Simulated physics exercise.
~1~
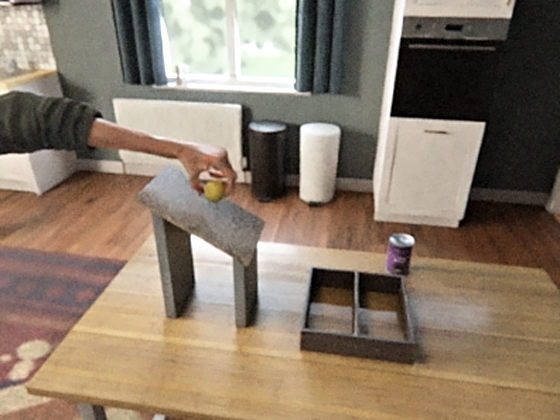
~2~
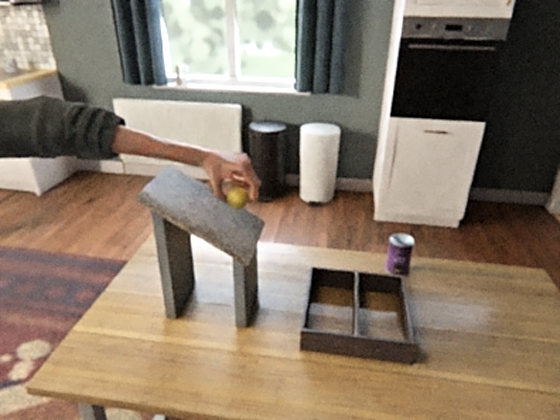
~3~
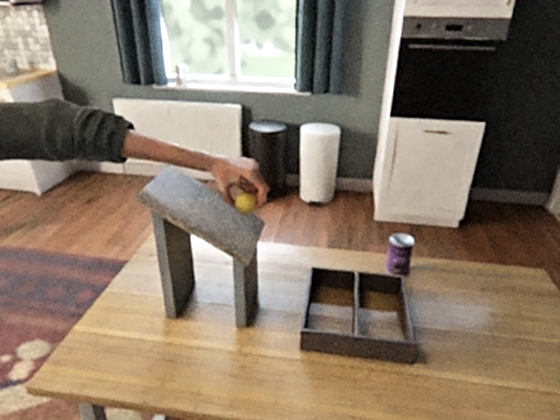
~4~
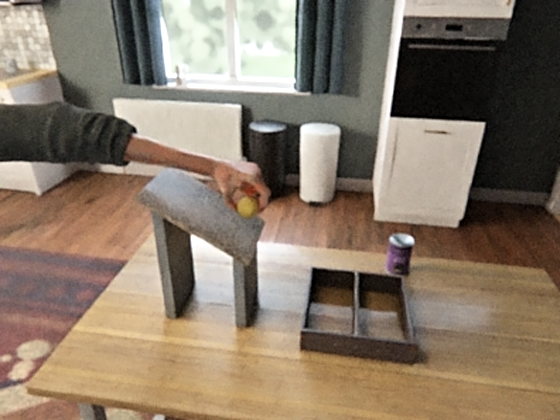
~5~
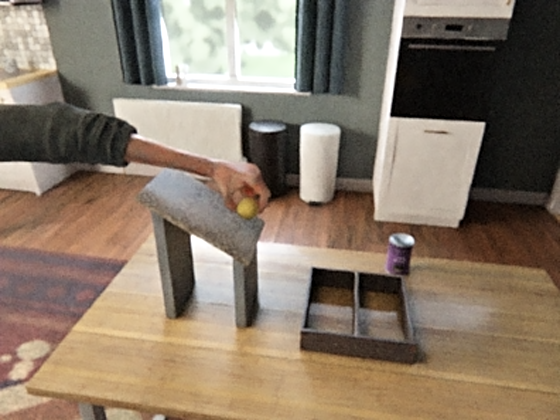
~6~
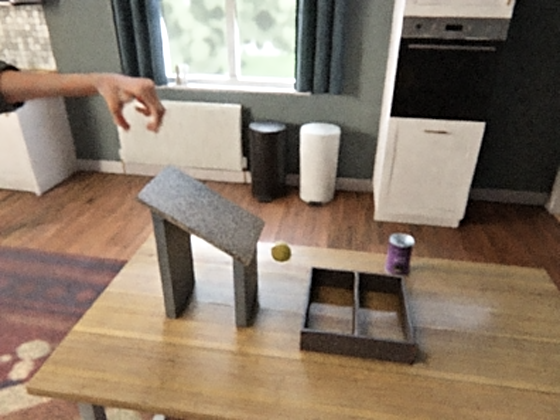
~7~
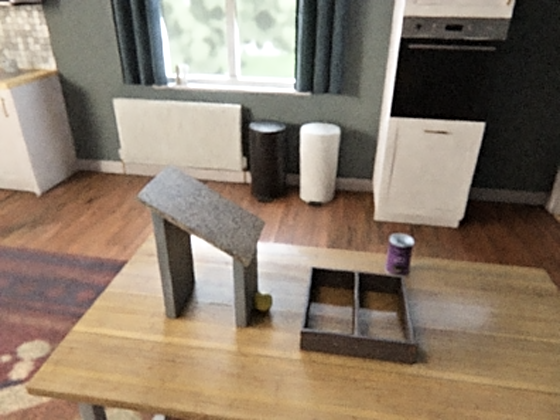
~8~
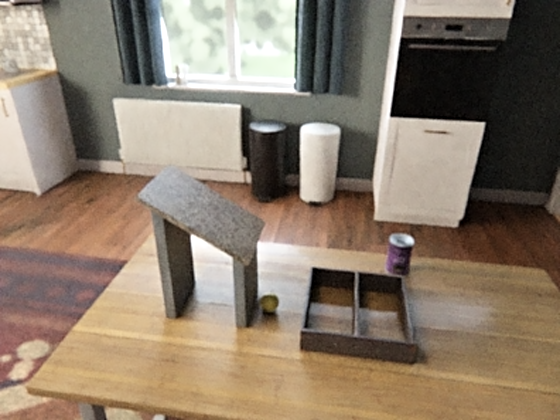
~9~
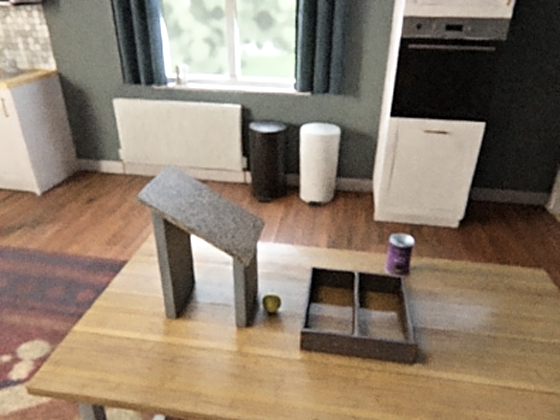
A yellow lemon was moved by a hand down along a sloping grey board, then released near its lower edge, dropping to the wooden table and settling between the board's support and the divided tray, while a purple tin stayed put.
